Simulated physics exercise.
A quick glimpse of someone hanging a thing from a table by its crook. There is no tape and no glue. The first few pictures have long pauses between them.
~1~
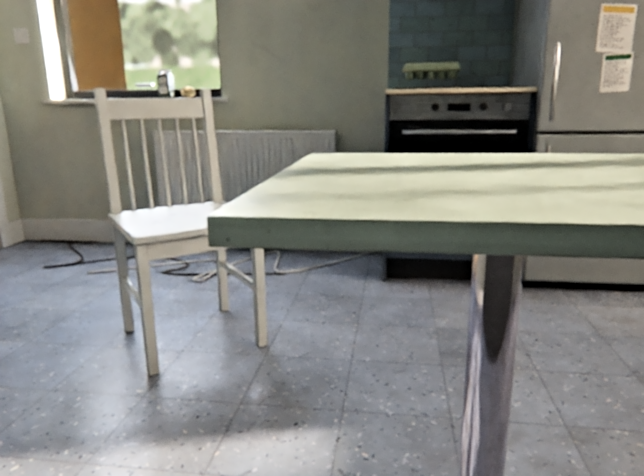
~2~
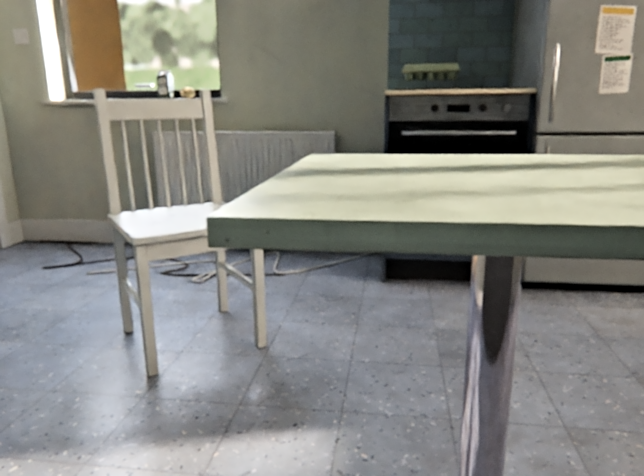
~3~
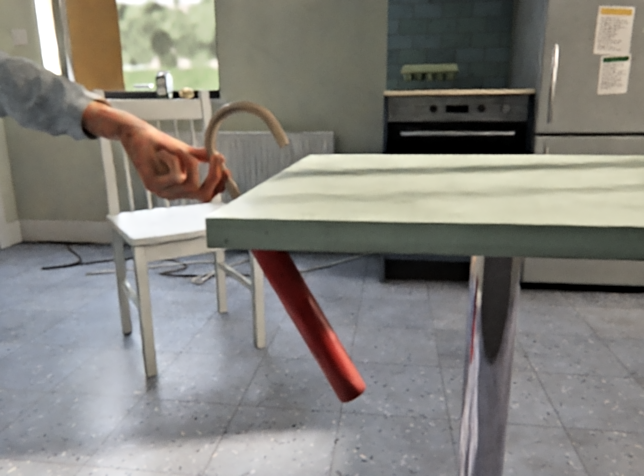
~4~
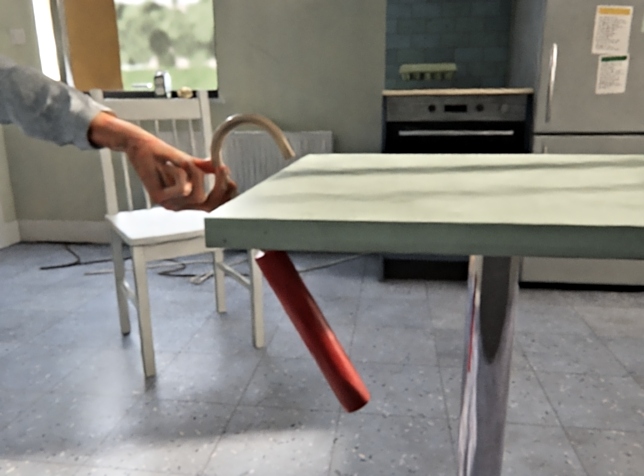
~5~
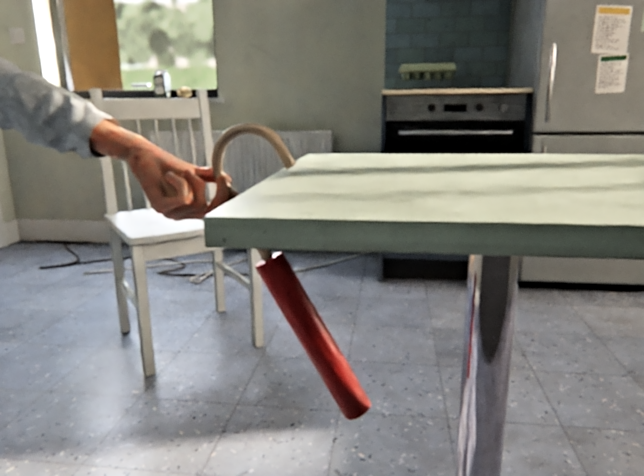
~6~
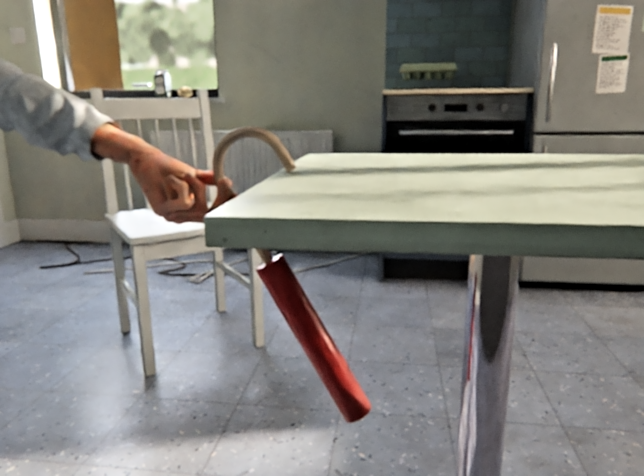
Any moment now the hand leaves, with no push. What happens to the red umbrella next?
The red umbrella stays hooked on.
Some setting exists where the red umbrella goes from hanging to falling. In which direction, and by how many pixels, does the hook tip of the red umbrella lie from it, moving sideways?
Left, by roughly 16 pixels.
Then, 0.32 s past the last view, red umbrella at rest near (307, 277).
Then, 0.72 s past the last view, red umbrella at rest near (306, 278).
Finally, the red umbrella stays hooked on the edge, near (309, 277).
